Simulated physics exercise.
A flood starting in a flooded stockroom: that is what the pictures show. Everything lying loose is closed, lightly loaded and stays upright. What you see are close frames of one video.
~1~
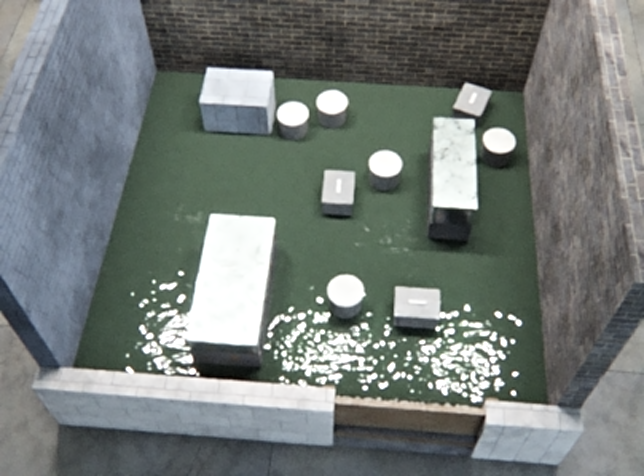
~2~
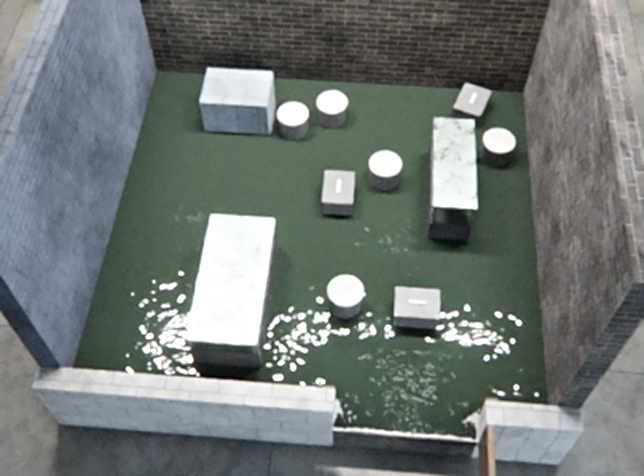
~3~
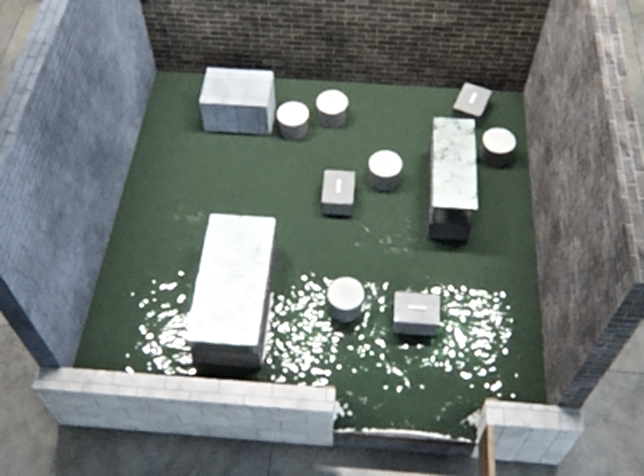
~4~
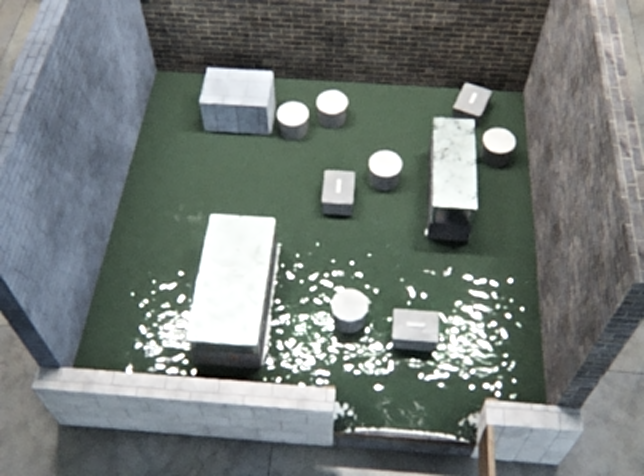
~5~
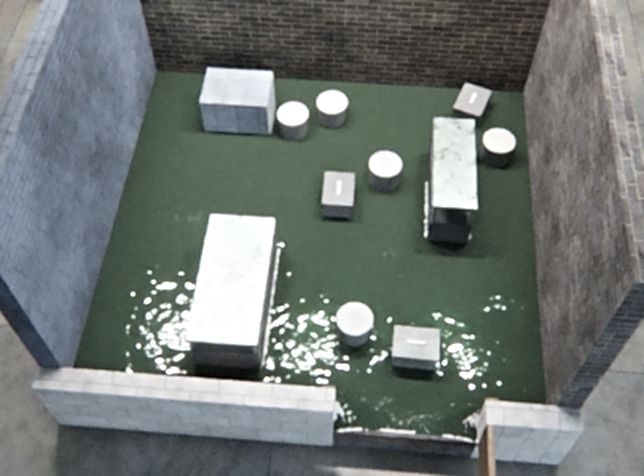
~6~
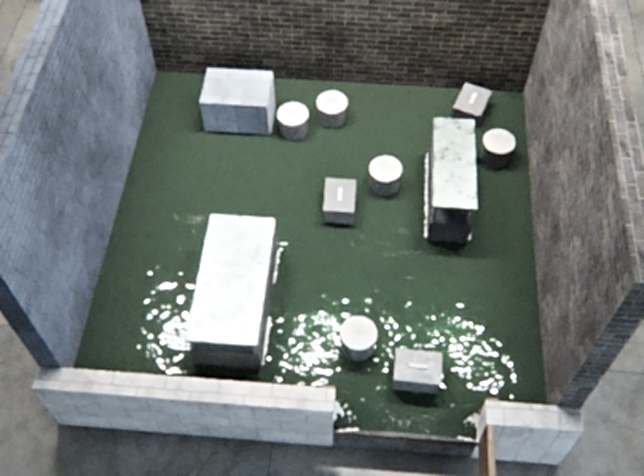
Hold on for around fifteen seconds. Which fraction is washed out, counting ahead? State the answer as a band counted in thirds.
Answer: Between one and two thirds.
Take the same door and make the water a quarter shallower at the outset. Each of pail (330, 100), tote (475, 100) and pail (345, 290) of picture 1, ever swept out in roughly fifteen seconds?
Going item by item, that's still there, then still there, then exited.
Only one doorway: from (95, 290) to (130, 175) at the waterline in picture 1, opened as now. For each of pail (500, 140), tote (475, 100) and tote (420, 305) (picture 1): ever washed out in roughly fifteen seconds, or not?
First never leaves, second never leaves, third never leaves.
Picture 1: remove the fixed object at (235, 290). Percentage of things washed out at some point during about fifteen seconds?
Near 60 in a hundred.
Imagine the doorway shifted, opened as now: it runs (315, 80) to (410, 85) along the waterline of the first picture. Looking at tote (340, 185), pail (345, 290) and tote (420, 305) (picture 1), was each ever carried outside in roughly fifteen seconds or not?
Ordered result: Exited / retained / retained.
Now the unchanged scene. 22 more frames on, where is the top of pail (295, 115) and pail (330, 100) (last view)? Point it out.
Near (348, 167) and (379, 155).
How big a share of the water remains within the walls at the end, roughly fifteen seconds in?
Close to 48 per cent.
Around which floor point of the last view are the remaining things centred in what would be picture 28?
Somewhere near (419, 237) in the last view.
A moment on, 1 of 8 are out; 7 afloat.
Next, 2 of 8 are out; 6 afloat.
Later, 4 of 8 are out; 4 afloat.
In the end, 5 of 8 are out; 3 afloat.
